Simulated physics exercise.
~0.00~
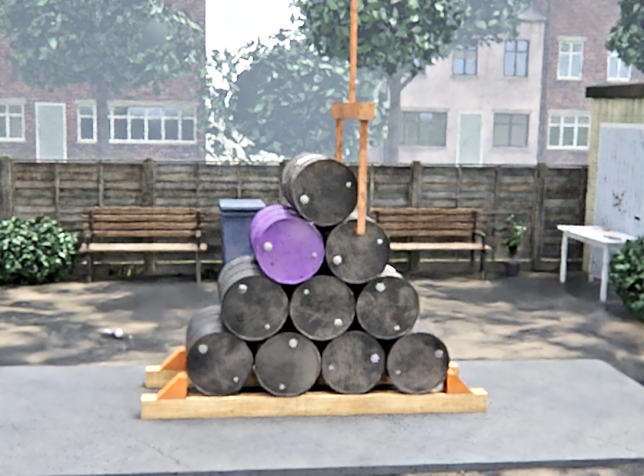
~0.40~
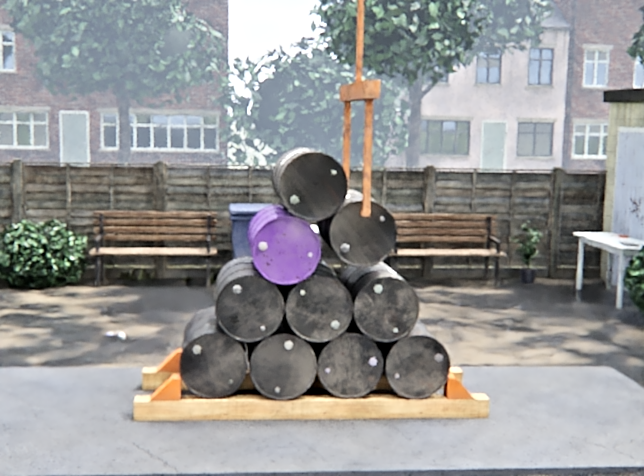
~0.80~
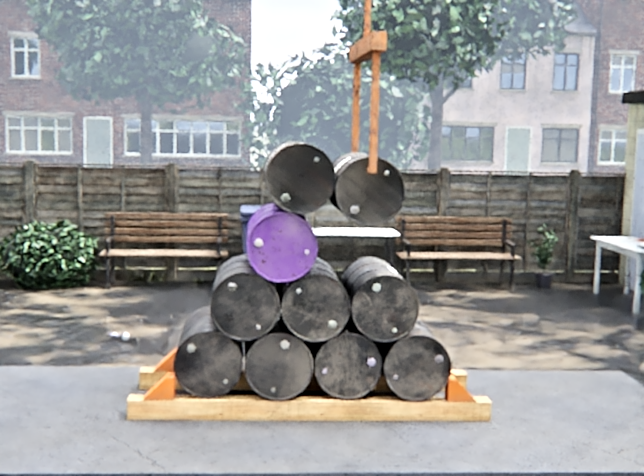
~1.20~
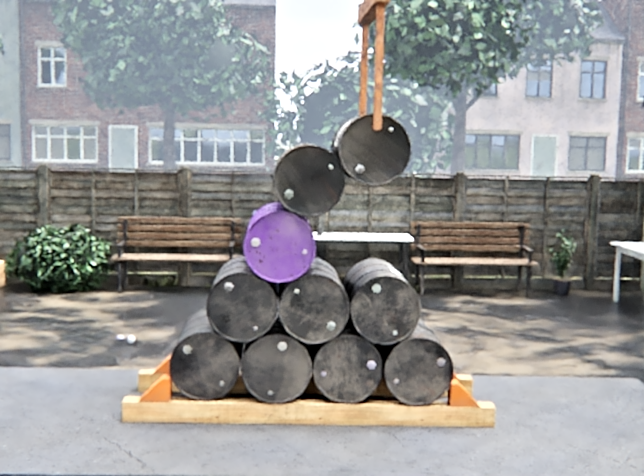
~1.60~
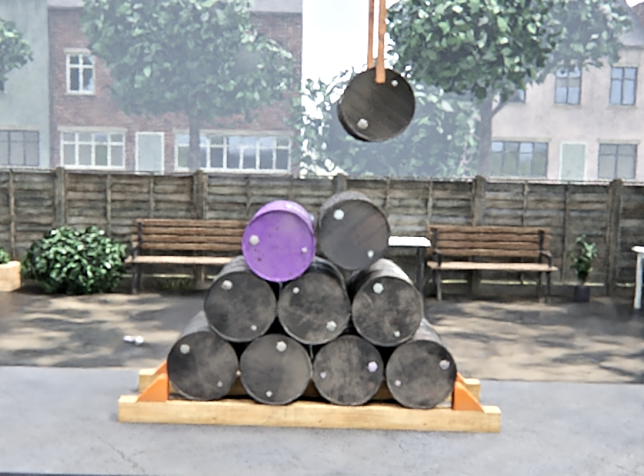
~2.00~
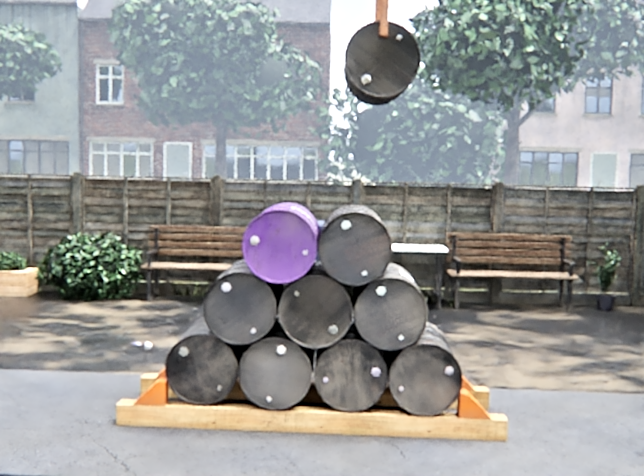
A pyramid of black drums with one purple drum sat on wooden bearers as an orange lifting beam drew a black one up from the right, the top drum settled into the gap, and the purple drum stayed put while the lifted one hung high above.
